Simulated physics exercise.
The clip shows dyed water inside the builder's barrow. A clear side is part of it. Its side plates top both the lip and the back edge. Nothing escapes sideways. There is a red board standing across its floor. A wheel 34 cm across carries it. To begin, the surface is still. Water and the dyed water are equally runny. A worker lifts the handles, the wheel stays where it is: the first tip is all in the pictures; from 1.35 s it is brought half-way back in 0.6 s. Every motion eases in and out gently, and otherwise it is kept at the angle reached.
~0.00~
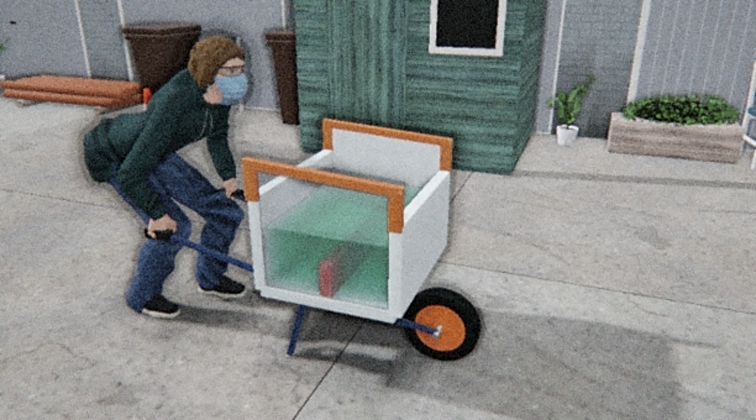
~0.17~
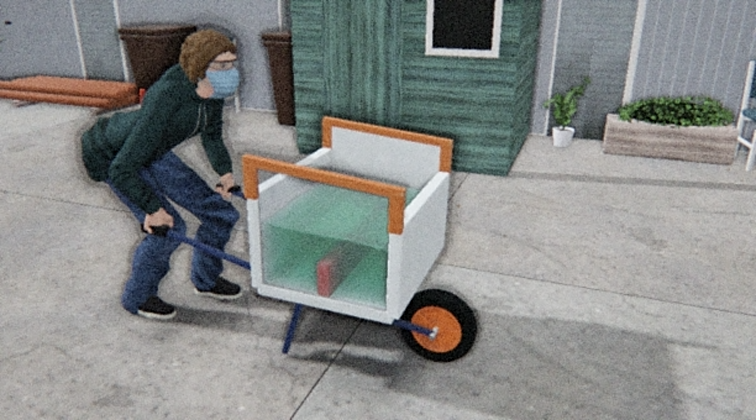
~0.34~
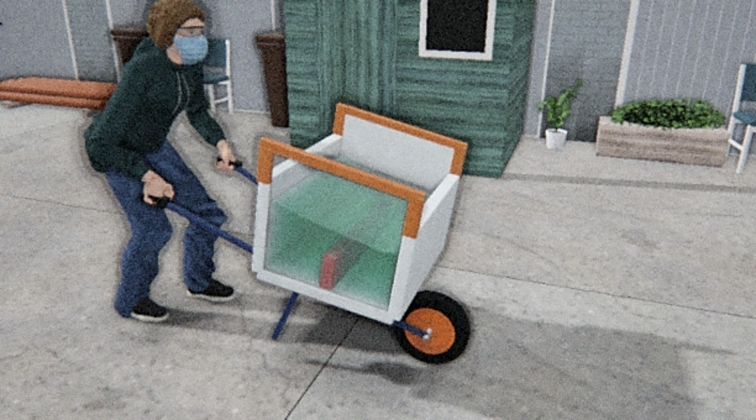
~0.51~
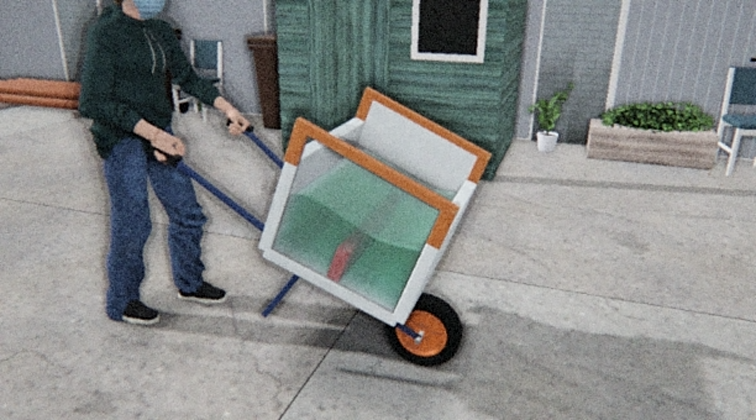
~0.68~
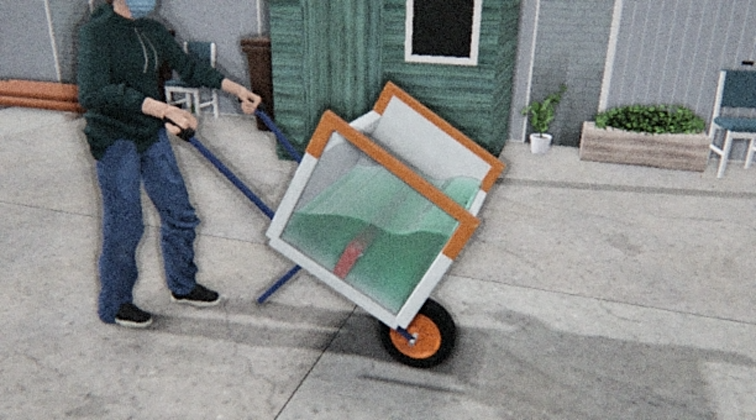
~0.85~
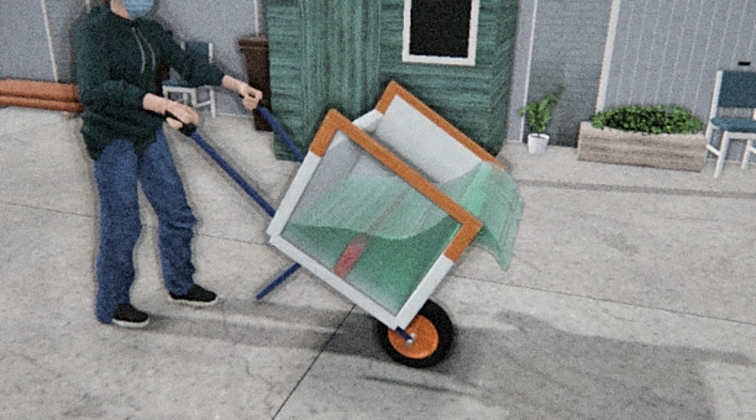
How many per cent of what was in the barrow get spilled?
Roughly 29 per cent gets spilled.
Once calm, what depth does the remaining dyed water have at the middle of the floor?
20 cm.
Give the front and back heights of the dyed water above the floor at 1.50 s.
About 32 cm at the front, 6 cm at the back.
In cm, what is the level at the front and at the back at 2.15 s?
Reading: About 22 cm in front, about 18 cm behind.
Then, 1.50 s in, the barrow is at 28° forwards, the surface stands 7 cm at the back and 32 cm at the front; 27 per cent has gone, over the front.
Then, 2.15 s in, the barrow is at 15° forwards, the surface stands 18 cm at the back and 22 cm at the front; 29 per cent has gone, over the front.
Then, 2.75 s in, the barrow is at 15° forwards, the surface stands 11 cm at the back and 27 cm at the front; 29 per cent has gone, over the front.
Then, 4.84 s in, 29 per cent has gone, over the front, 26 of 88 litres.
